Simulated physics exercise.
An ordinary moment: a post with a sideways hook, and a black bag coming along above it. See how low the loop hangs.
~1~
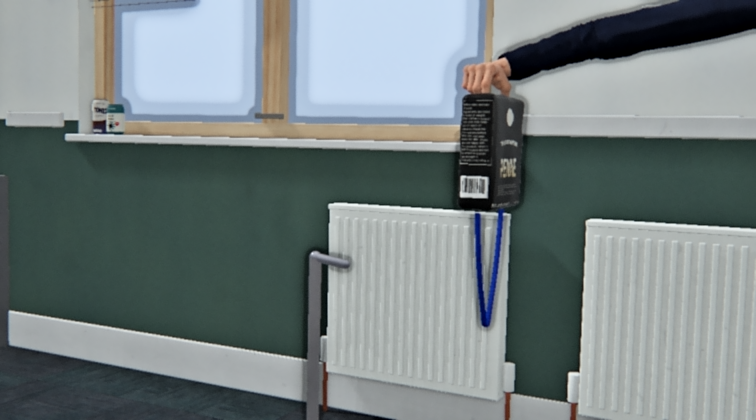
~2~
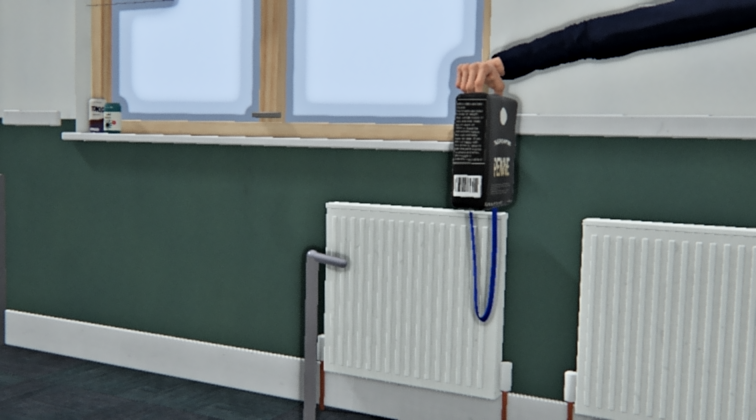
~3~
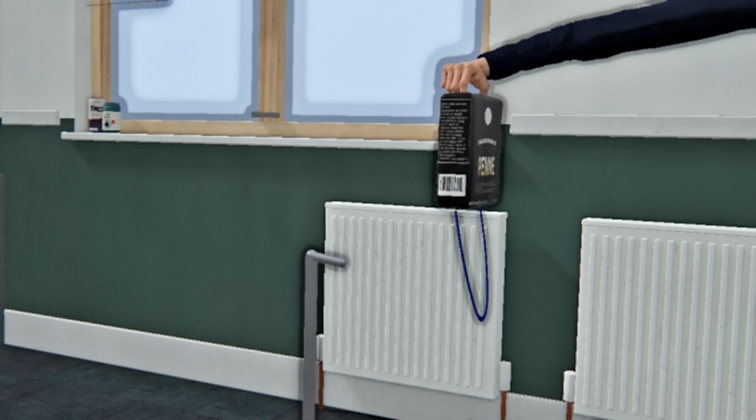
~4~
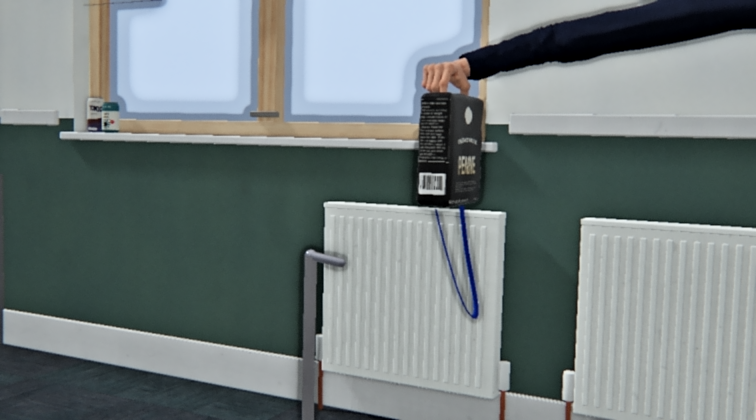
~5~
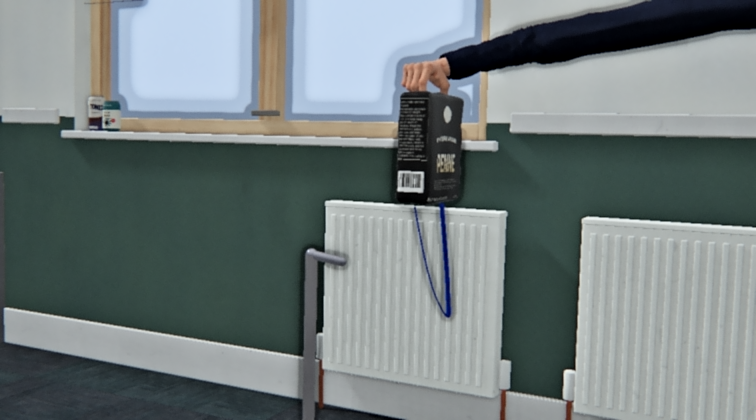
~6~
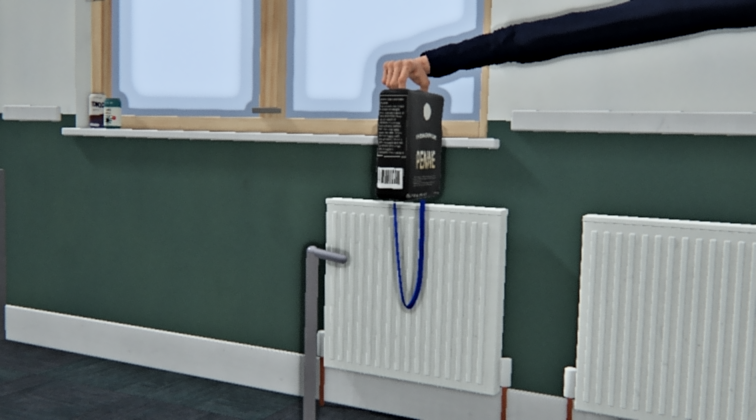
At the start, a hand at the end of a dark-sleeved arm holds a black bag above a white radiator, a blue loop hanging beneath it. The arm carries the bag steadily left, the loop swaying and trailing, towards a grey post with a sideways hook, the loop hanging lower than the hook.
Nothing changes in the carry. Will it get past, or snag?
As it turns out, the black bag is jerked back by its loop.
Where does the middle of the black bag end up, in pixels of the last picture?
Near (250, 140).
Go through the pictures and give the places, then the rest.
In the first frame, black bag (492, 152); hook tip (346, 264).
In the second frame, black bag (485, 151); bottom of the loop (484, 319).
In the third frame, black bag (470, 151).
In the fourth frame, black bag (451, 150); bottom of the loop (475, 316).
In the fifth frame, black bag (430, 148).
In the sixth frame, black bag (411, 145); bottom of the loop (410, 307); hook tip (343, 259); hook points towards it, loop hangs below the hook.
Then, 0.54 s past the final frame, bag over the post near (335, 143).
Then, 1.02 s past the final frame, bag past the post near (273, 141).
When it is over, bag past the post near (249, 140); loop tight round the post, hand stopped. The black bag snags on the hook.
